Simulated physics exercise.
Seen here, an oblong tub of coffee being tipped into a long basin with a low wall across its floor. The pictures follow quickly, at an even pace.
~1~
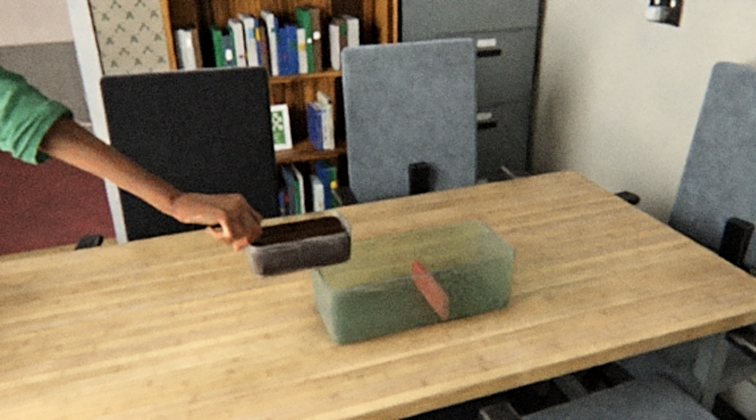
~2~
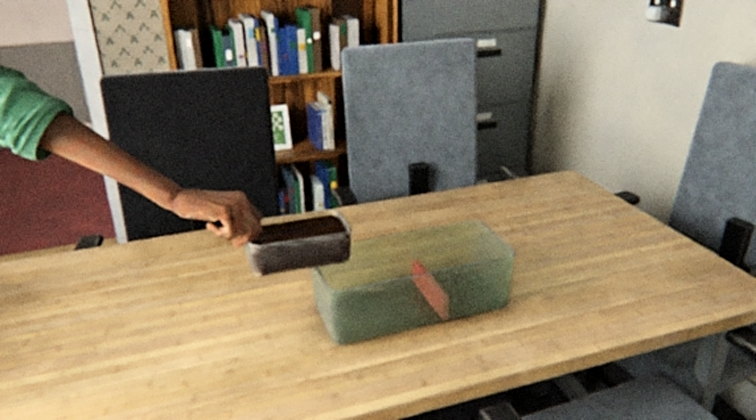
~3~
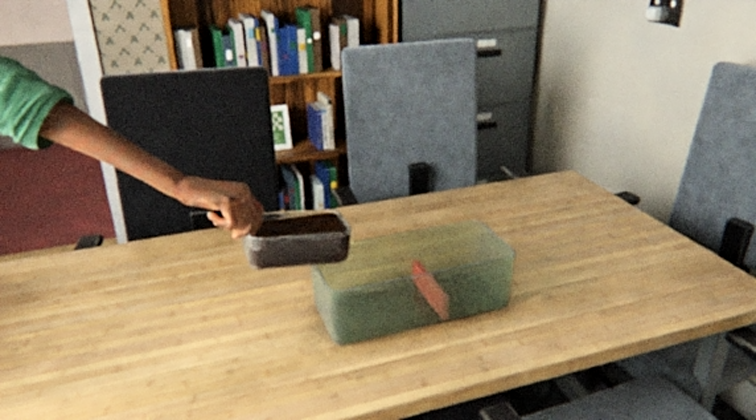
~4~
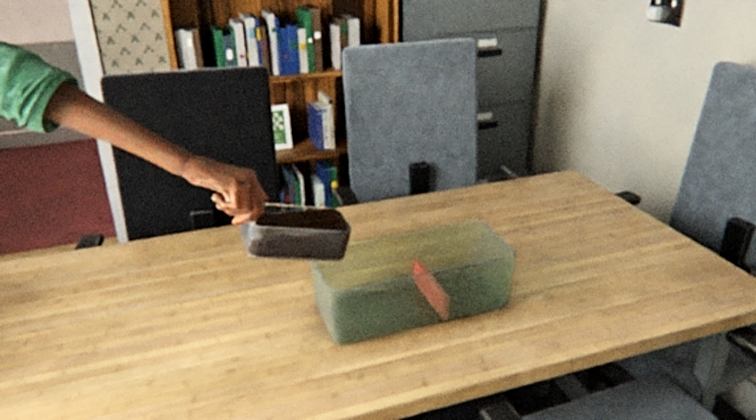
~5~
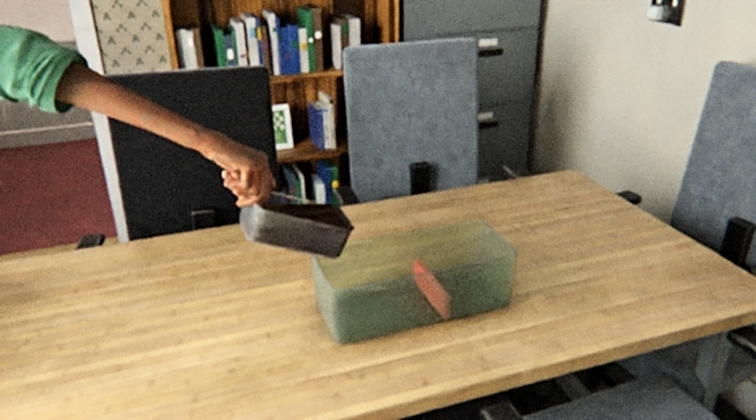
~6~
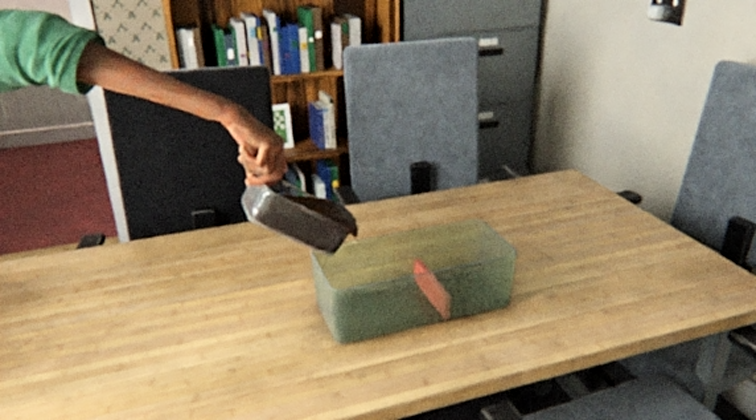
A hand reaching in from the left holds an oblong tub of dark coffee almost level beside a long, clear basin with a low reddish wall inside. The hand then lifts the tub's near end, tilting it steadily more steeply toward the basin until coffee begins slipping over its lower right edge.
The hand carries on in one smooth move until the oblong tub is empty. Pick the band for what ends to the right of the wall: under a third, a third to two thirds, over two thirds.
The share right of the wall is not even a third.
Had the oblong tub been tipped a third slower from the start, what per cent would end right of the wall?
It comes to 10 per cent or so.
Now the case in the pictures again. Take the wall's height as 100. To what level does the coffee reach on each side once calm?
Left about 40, right about 10.
A moment on, the oblong tub is tipped right over and 21 per cent is still to pour, 22 is left of the wall and 0 right of it.
Next, the oblong tub is tipped right over and 3 per cent is still to pour, 80 is left of the wall and 6 right of it.
Then the oblong tub is tipped right over and 0 per cent is still to pour, 81 is left of the wall and 7 right of it.
Later the oblong tub is tipped right over and 0 per cent is still to pour, 85 is left of the wall and 8 right of it.
In the end 85 per cent lies left of the wall, 8 right of it and 7 outside.
